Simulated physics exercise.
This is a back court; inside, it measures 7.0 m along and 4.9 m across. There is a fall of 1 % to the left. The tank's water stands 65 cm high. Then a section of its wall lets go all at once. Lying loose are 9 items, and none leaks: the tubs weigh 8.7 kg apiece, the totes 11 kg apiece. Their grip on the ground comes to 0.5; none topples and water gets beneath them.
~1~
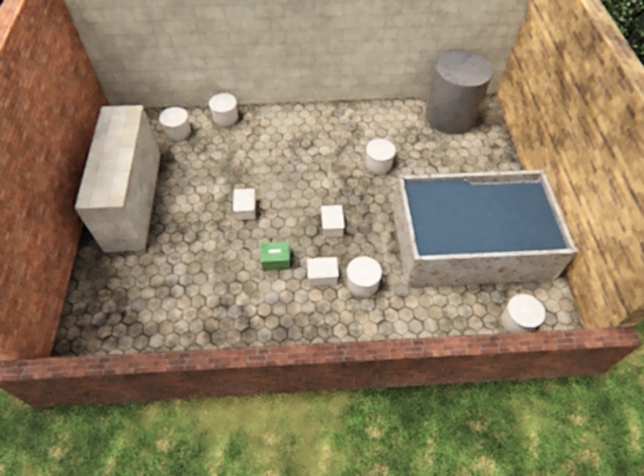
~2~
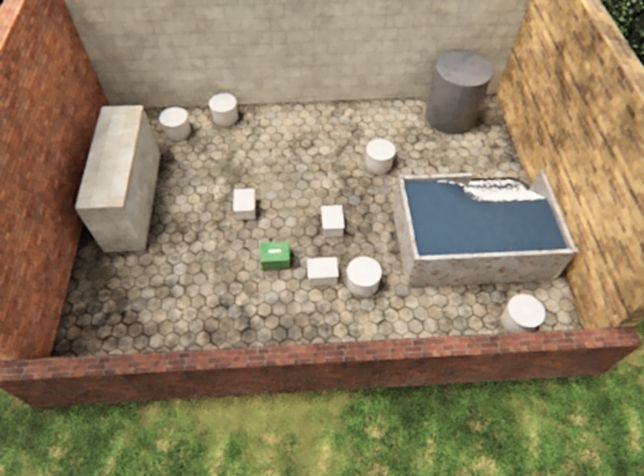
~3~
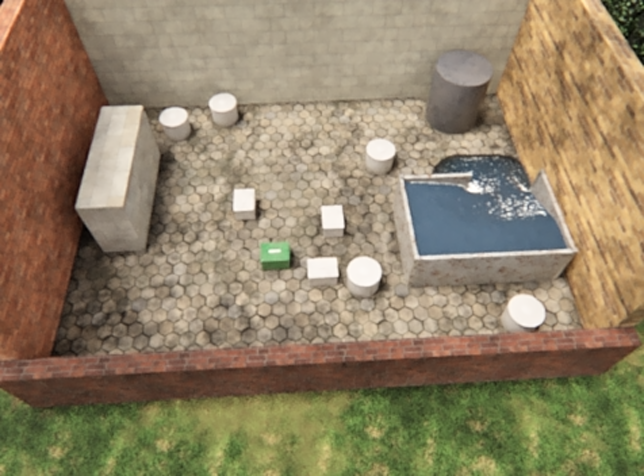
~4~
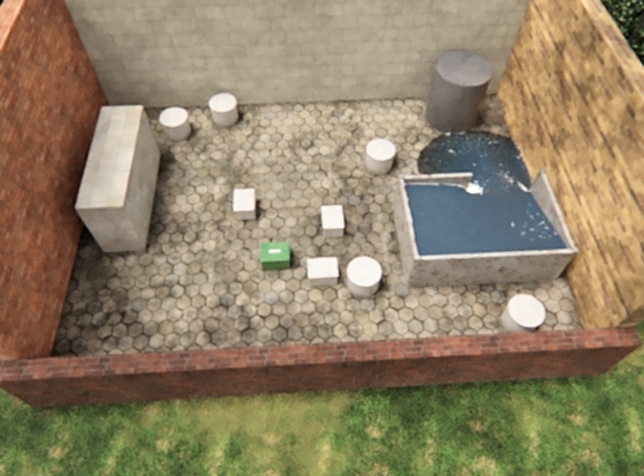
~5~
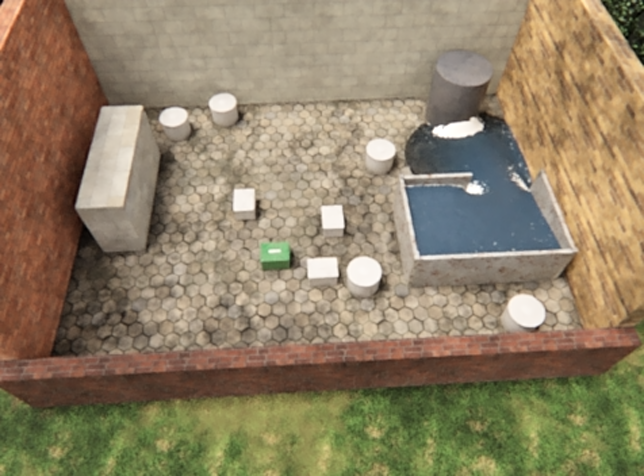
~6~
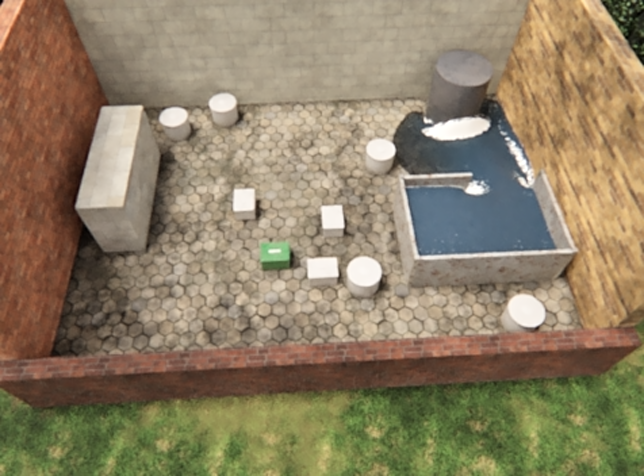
A walled court holds still objects as water pours from a tank's back onto the paving.
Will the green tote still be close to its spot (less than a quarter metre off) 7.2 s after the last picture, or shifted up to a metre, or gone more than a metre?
I think it's going to hold steady.
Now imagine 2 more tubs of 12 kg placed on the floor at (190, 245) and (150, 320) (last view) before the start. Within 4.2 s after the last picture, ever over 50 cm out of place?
So it goes behind the line, then behind the line.
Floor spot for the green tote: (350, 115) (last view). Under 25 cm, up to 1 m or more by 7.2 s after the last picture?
I'd say it lands far off.
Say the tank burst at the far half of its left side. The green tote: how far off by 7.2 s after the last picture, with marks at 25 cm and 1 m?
Well, the green tote goes a long way then.
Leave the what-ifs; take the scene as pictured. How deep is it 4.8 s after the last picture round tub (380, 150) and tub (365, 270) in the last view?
I'd put it at 4 cm and 2 cm respectively.
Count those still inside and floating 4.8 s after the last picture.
2 at that moment.
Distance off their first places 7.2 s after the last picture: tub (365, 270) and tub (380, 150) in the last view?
Respectively: 0 cm / 300 cm.
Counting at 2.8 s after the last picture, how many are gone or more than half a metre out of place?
At that moment it comes to 3.
Then, 0.9 s after the last picture the green tote is near (275, 252), 0.0 m from its start, aground; 0 afloat.
Then, 2.8 s after the last picture the green tote is near (275, 252), 0.0 m from its start, aground; 1 afloat.
Then, 4.8 s after the last picture the green tote is near (275, 252), 0.0 m from its start, aground; 2 afloat.
Then, 7.2 s after the last picture the green tote is near (275, 252), 0.0 m from its start, aground; 2 afloat.
